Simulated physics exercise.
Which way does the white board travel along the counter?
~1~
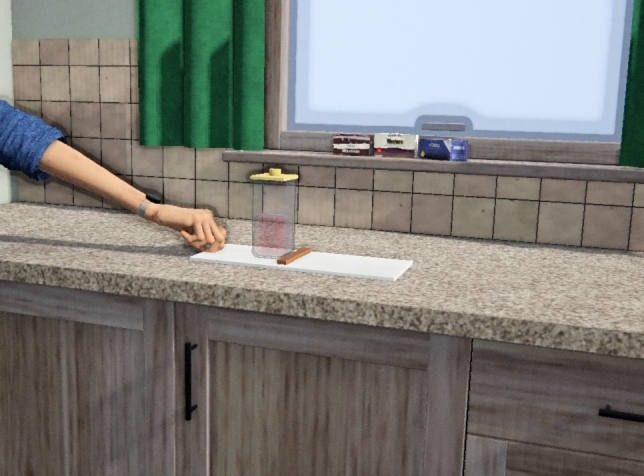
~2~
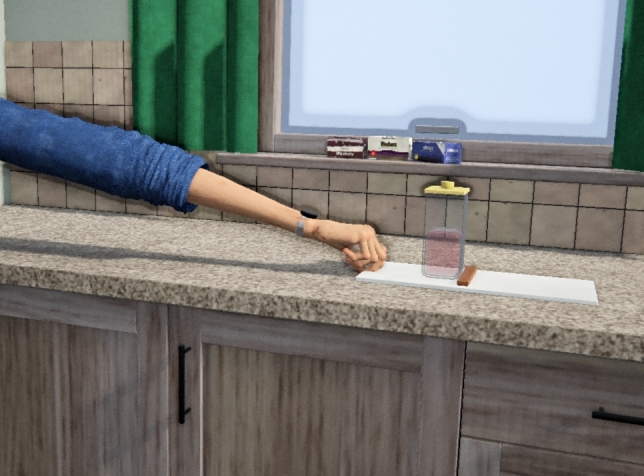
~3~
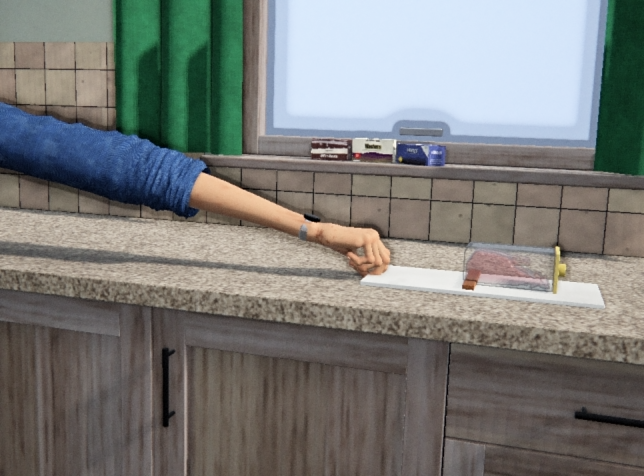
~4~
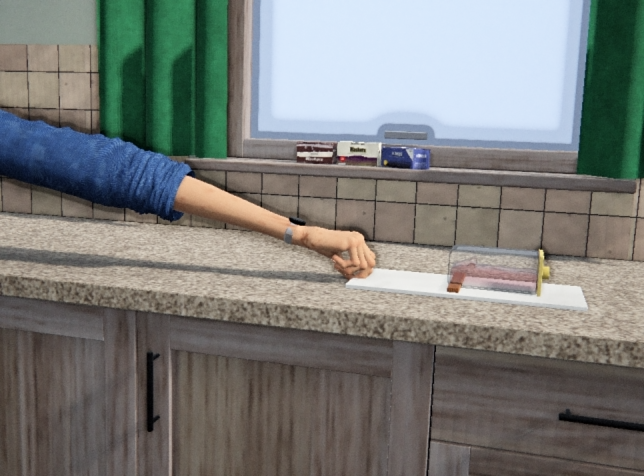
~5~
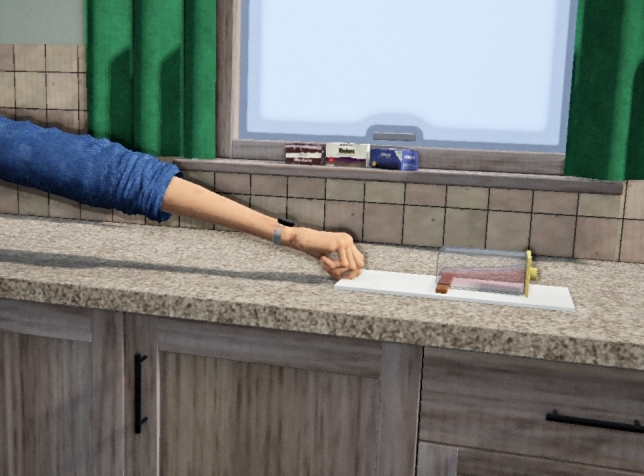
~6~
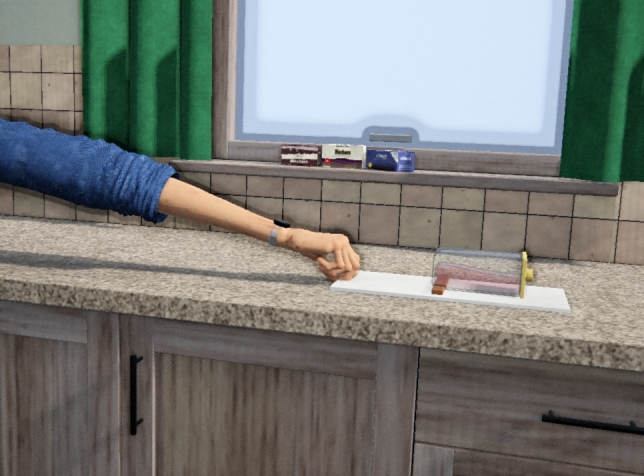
The board moves to the right along the counter, with the hand staying at its left end.
